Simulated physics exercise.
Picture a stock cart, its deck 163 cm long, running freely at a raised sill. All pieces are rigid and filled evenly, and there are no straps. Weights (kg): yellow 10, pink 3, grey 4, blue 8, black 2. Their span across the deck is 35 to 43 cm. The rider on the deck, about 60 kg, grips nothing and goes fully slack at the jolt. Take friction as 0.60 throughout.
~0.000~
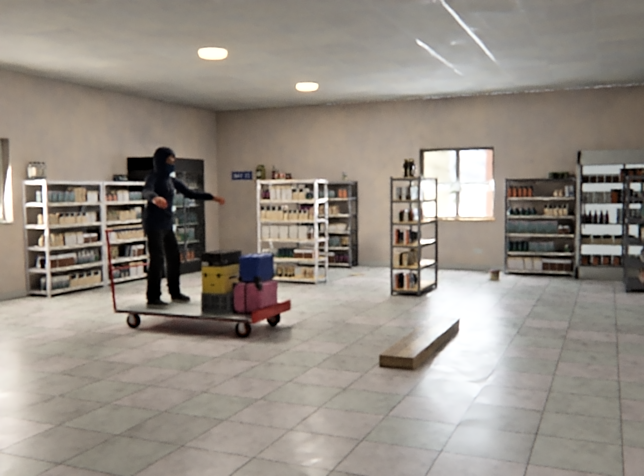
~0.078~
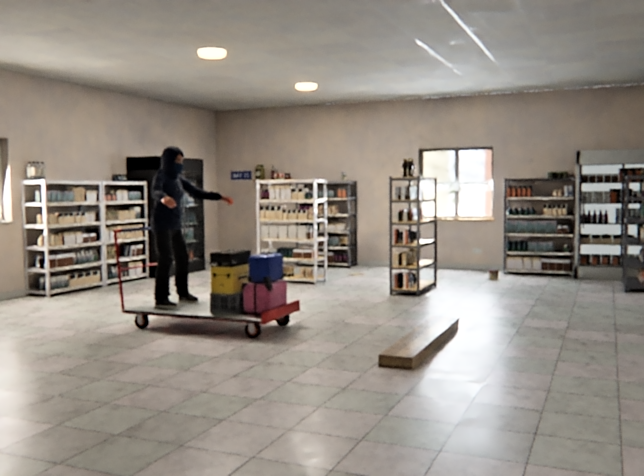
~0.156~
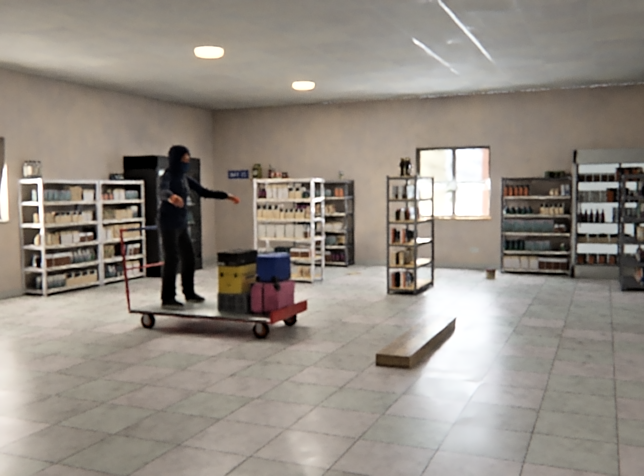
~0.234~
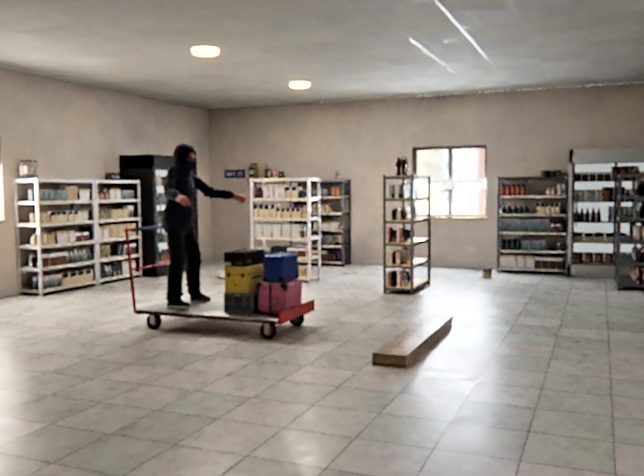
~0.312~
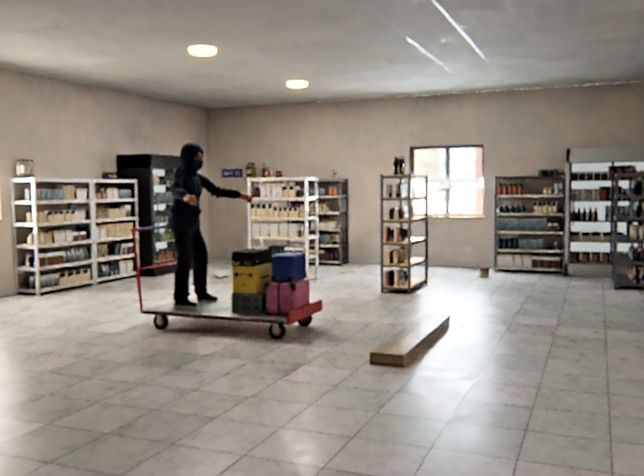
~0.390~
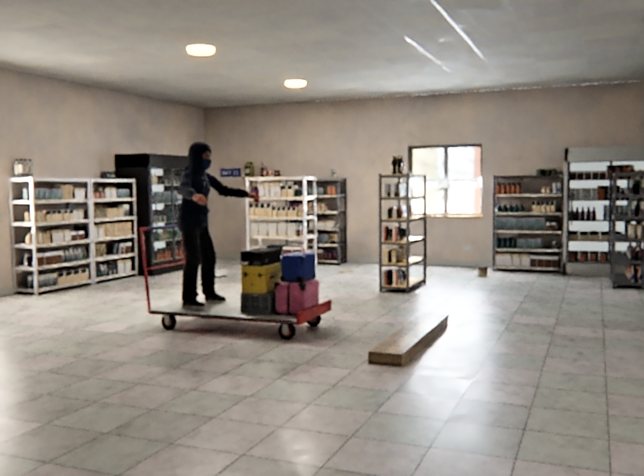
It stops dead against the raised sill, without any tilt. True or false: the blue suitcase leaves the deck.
True, it comes off.
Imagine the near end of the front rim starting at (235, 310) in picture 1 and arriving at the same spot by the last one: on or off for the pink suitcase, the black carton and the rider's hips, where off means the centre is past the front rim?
Then pink still riding, black dropped, hips still riding.
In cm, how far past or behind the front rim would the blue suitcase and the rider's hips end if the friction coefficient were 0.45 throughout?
Final: Blue 50 cm past rim; hips 90 cm behind rim.
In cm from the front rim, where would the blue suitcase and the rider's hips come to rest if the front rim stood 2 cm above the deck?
The blue item would end 50 cm past the front rim, while the hips end 100 cm behind it.
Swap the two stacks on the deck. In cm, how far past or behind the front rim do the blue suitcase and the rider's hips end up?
Blue 10 past, hips 90 behind.
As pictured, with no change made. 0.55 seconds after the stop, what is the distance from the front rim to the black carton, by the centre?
Behind the rim, near 30 cm.
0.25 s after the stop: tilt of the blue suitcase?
It leans roughly 30°.
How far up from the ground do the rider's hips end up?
Around 50 centimetres up.
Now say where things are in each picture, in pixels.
Blue suitcase (257, 268), pink suitcase (256, 296), rim corner (253, 320); 149 cm still to roll, in the first picture.
Blue suitcase (266, 268), pink suitcase (266, 297), rim corner (263, 320); 138 cm still to roll, in the second picture.
Blue suitcase (274, 267), pink suitcase (273, 296), rim corner (272, 320); 126 cm still to roll, in the third picture.
Blue suitcase (281, 267), pink suitcase (280, 296), rim corner (279, 320); 114 cm still to roll, in the fourth picture.
Blue suitcase (289, 267), pink suitcase (288, 296), rim corner (288, 321); 103 cm still to roll, in the fifth picture.
Blue suitcase (298, 267), pink suitcase (298, 296), rim corner (298, 321); 91 cm still to roll. Speed about 1.5 m/s, in the sixth picture.
The wheels strike at 1.00 s.
After 1.25 s the blue suitcase is 5 cm past the rim, tilted 25°, near (413, 273) in the last picture's view.
After 1.55 s the blue suitcase is 27 cm past the rim, tilted 140°, near (437, 323) in the last picture's view.
After 2.00 s the blue suitcase is 63 cm past the rim, tilted 90°, near (478, 333) in the last picture's view.
By 3.5 s, past the rim, blue suitcase; behind it, yellow toolbox, pink suitcase, grey crate, black carton and the rider's hips.
